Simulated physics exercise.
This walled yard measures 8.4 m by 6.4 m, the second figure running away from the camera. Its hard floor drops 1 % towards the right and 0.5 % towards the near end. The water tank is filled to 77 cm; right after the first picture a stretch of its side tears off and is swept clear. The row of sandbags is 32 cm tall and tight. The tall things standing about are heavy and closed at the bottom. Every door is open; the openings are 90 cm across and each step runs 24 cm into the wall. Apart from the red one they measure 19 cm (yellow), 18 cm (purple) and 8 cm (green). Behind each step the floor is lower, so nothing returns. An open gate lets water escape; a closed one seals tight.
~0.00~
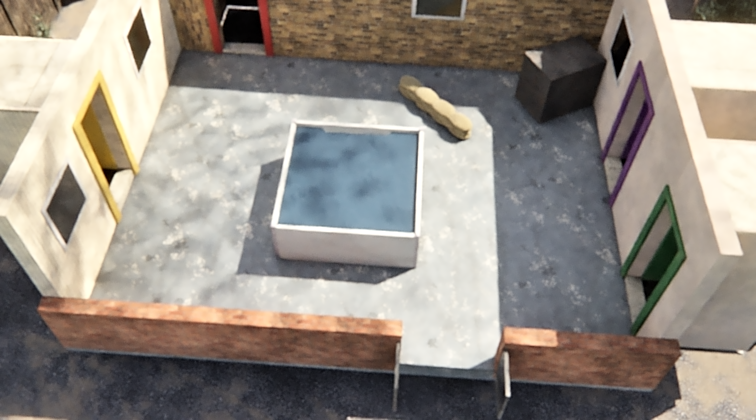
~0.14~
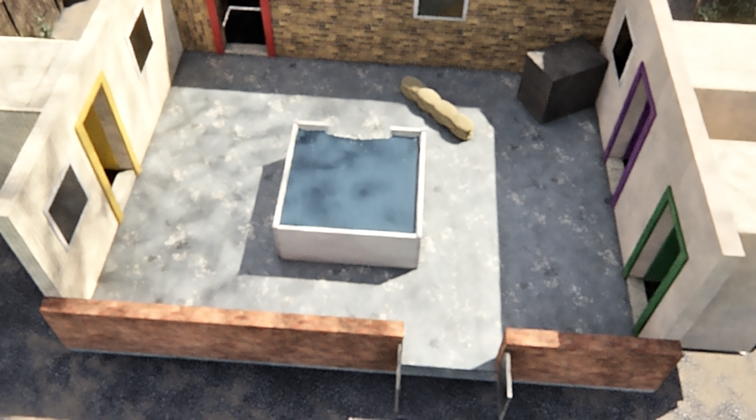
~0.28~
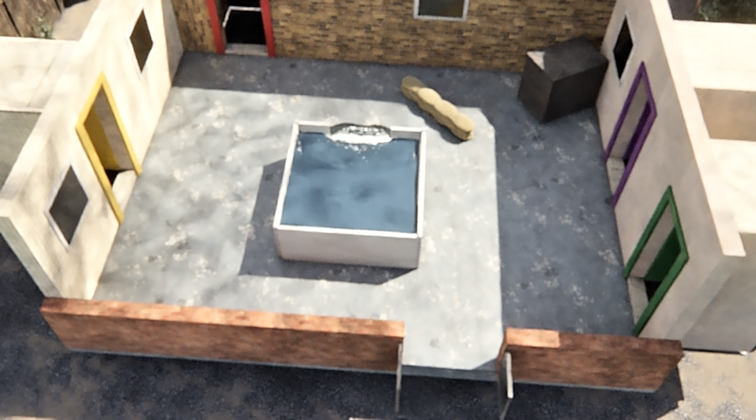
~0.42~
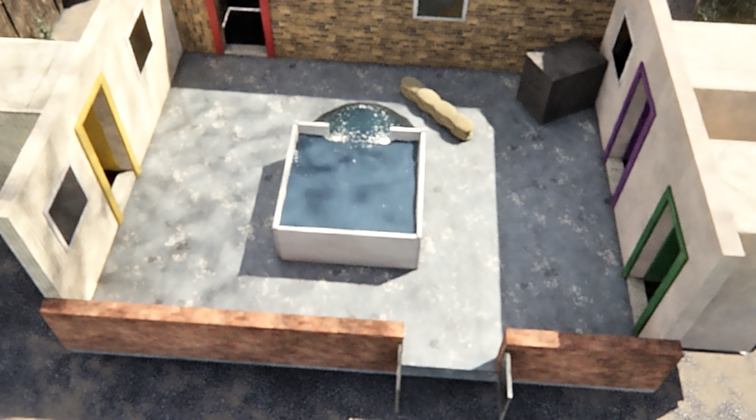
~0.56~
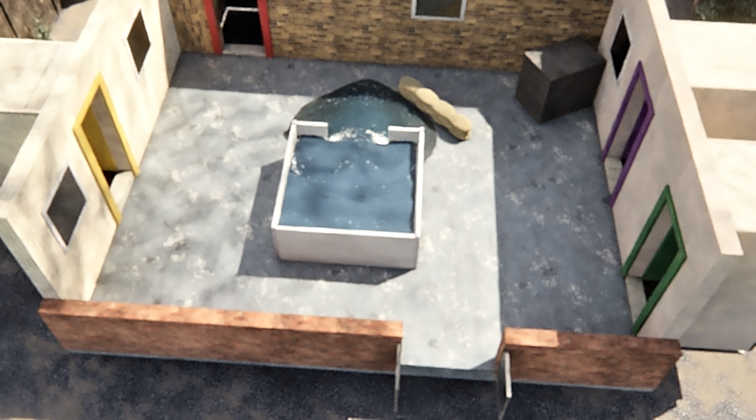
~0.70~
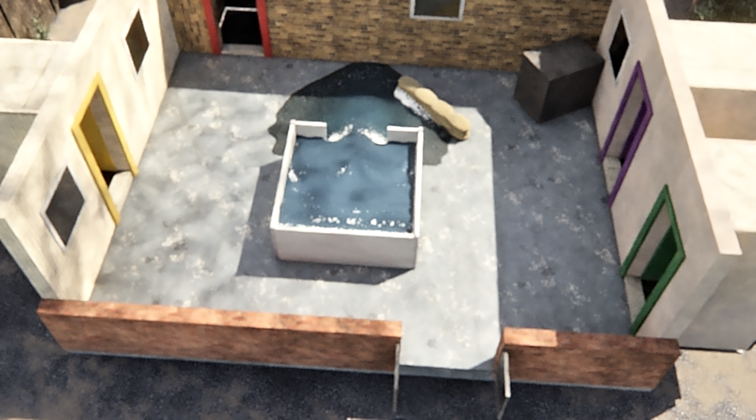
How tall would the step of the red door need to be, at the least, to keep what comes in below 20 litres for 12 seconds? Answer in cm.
Close to 11 cm is just enough.
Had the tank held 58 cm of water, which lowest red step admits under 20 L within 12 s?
Then roughly 7.5 cm.
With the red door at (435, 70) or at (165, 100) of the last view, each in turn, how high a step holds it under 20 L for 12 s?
About 9.5 and 15 cm.
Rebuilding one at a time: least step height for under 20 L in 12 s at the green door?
About 8.5 cm at green.
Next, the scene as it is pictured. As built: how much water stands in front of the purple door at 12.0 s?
Some 6.0 cm.
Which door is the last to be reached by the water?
Last comes the green one.
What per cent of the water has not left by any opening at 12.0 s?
Roughly 92 in a hundred.
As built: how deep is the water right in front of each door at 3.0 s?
Depths in cm: Red 12, yellow 0, purple 0, green 0.
After 1.4 s water covers 15 % of the floor, deepest (48 cm) near (380, 66); it has not reached the red door.
After 3.0 s water covers 40 % of the floor, deepest (34 cm) near (363, 65); 12 cm at the red door, 19 litres in over its 7 cm step.
After 12.0 s water covers 95 % of the floor, deepest (16 cm) near (620, 364); 6 cm at the red door, 66 litres in over its 7 cm step.
At the red door as built, the water arrived by 1.6 s and peaked near 14 cm at 2.4 s.
Run again over the same 12 s with other heights there, 37 litres in over 9 cm, 10 litres over 12.5 cm. The limit of 20 litres is kept from about 11 cm up.
